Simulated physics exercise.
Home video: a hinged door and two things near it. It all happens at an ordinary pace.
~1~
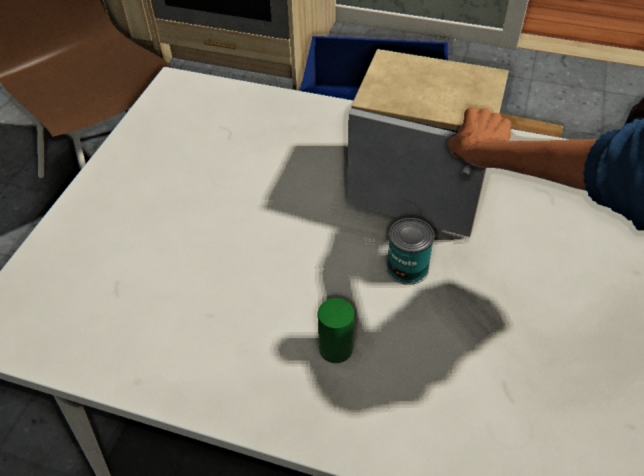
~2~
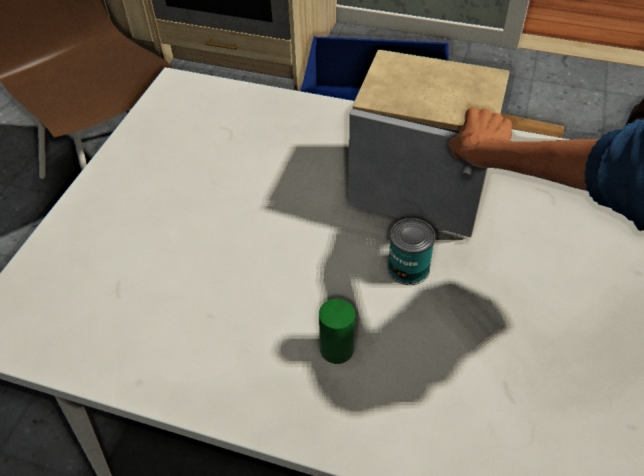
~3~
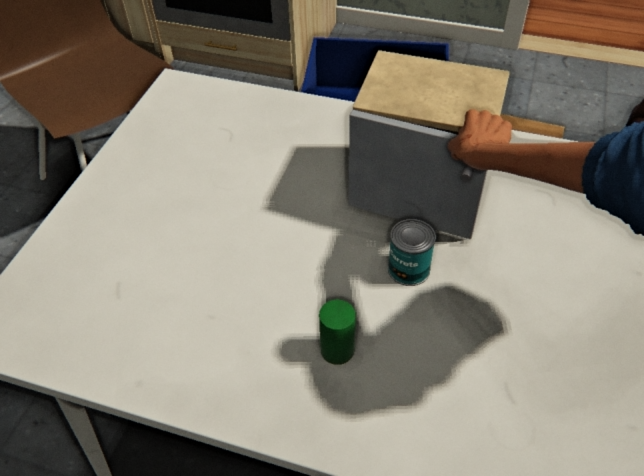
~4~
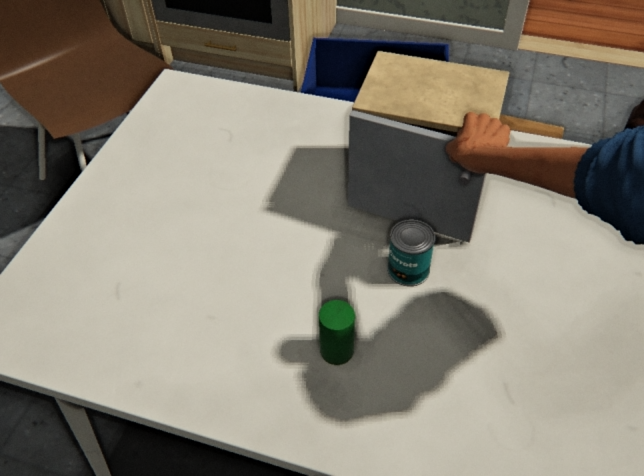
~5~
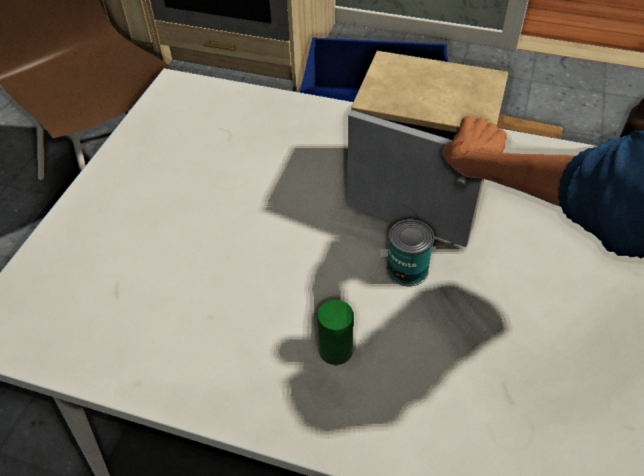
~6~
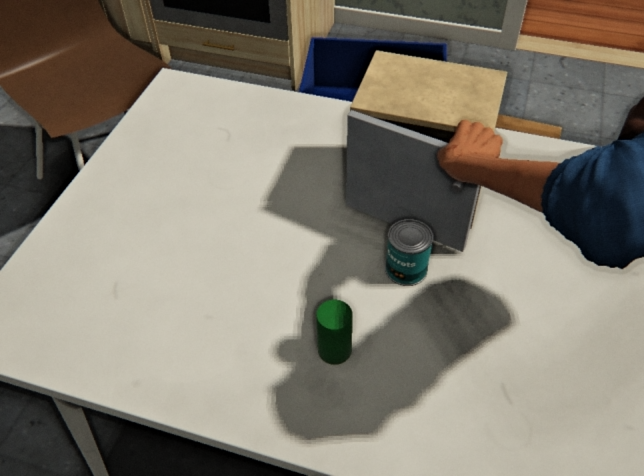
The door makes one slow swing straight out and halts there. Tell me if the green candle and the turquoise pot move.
Outcome: The green candle stays put, the turquoise pot gets hit.
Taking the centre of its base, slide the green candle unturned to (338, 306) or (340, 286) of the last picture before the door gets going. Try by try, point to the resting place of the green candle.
First setting: About (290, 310); second: About (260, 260).
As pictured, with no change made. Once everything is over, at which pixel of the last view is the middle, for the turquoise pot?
Looks like it settles somewhere around (287, 279).
Then, 1.06 s on from there, door 45° open; green candle at rest near (335, 333); turquoise pot displaced about its own width near (381, 271).
Then, 1.86 s on from there, door 69° open; green candle at rest near (335, 333); turquoise pot displaced well along near (334, 282).
In the end, the green candle escapes contact, near (335, 333); the turquoise pot gets knocked, near (287, 279).
